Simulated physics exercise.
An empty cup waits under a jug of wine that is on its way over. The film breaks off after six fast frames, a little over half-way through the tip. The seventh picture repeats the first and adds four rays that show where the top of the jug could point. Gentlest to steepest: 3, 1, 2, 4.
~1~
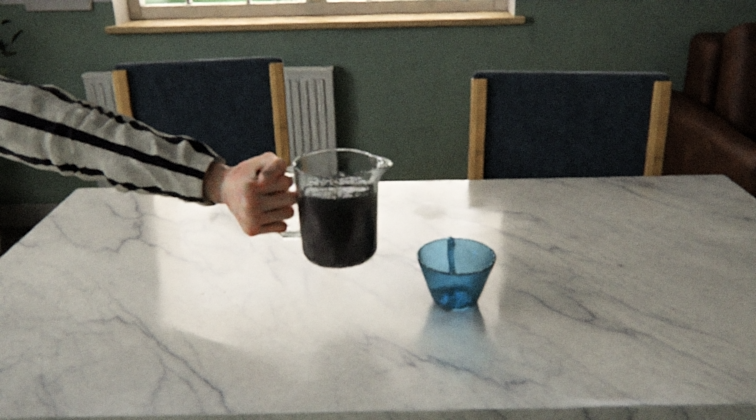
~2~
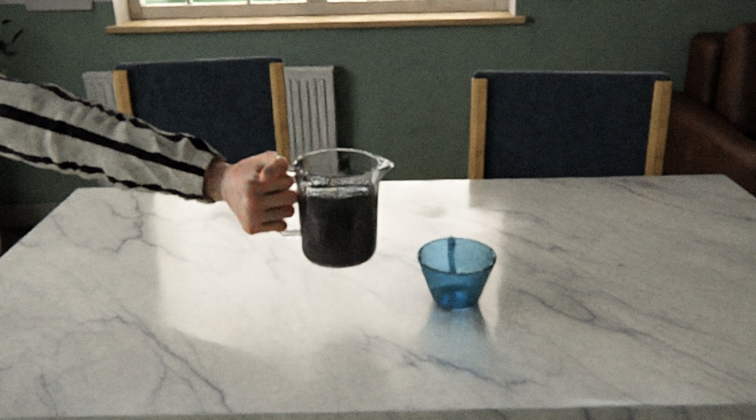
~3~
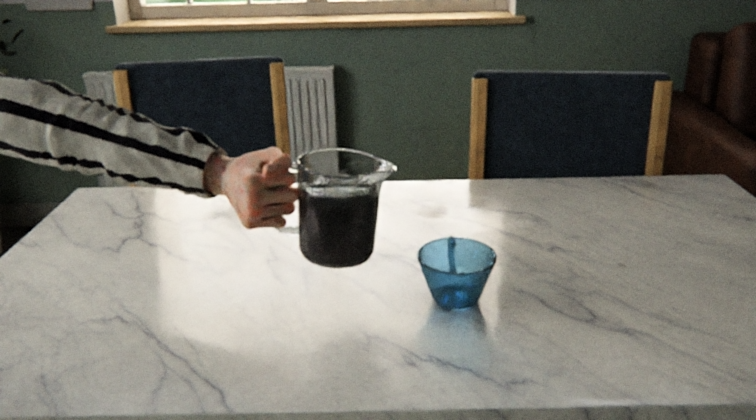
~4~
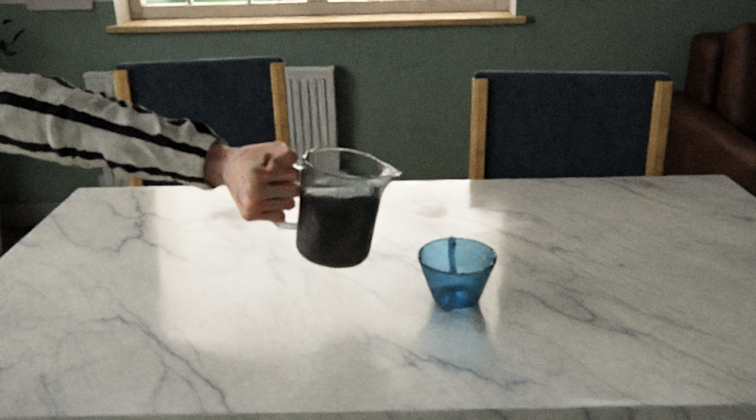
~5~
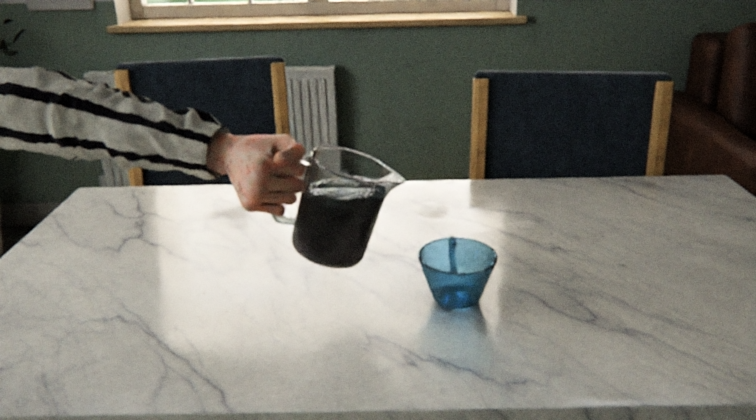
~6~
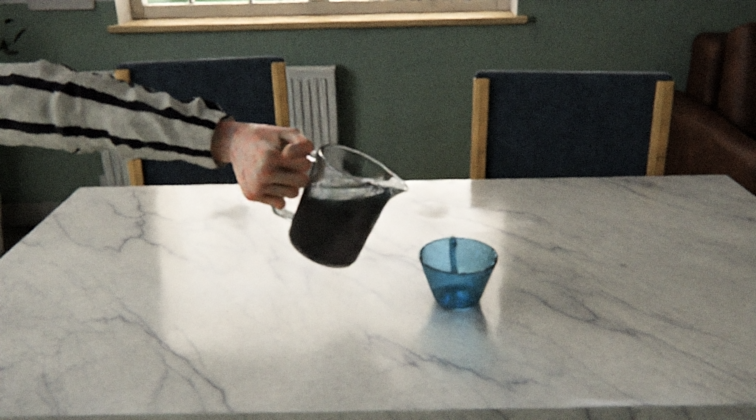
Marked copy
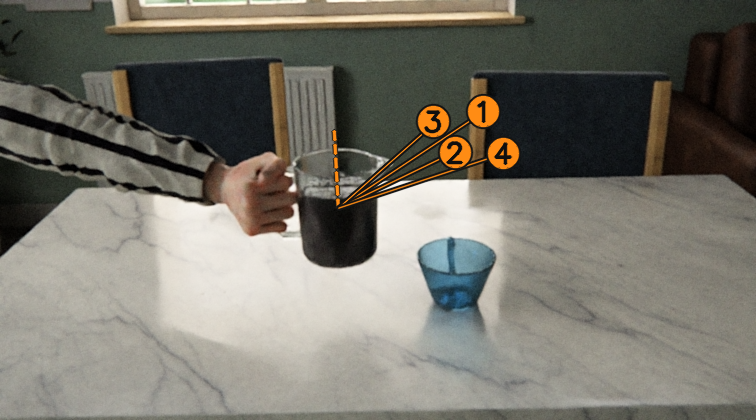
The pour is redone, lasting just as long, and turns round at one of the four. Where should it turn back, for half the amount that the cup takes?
The answer is line 1.
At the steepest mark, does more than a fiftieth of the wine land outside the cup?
Yes, it does.
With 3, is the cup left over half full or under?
Under.
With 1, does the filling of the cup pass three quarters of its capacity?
No, less.
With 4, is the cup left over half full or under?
Over half.
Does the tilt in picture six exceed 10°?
Yes, it does.
On the marked copy, 1 at (469, 121); 2 at (439, 159); 3 at (422, 134); 4 at (487, 158).
With 1, the cup ends with about 49 % of what it can hold.
With 2, the cup ends with about 72 % of what it can hold; 4 % of the wine is spilt.
With 3, the cup ends with about 28 % of what it can hold.
With 4, the cup ends with about 74 % of what it can hold; 19 % of the wine is spilt.
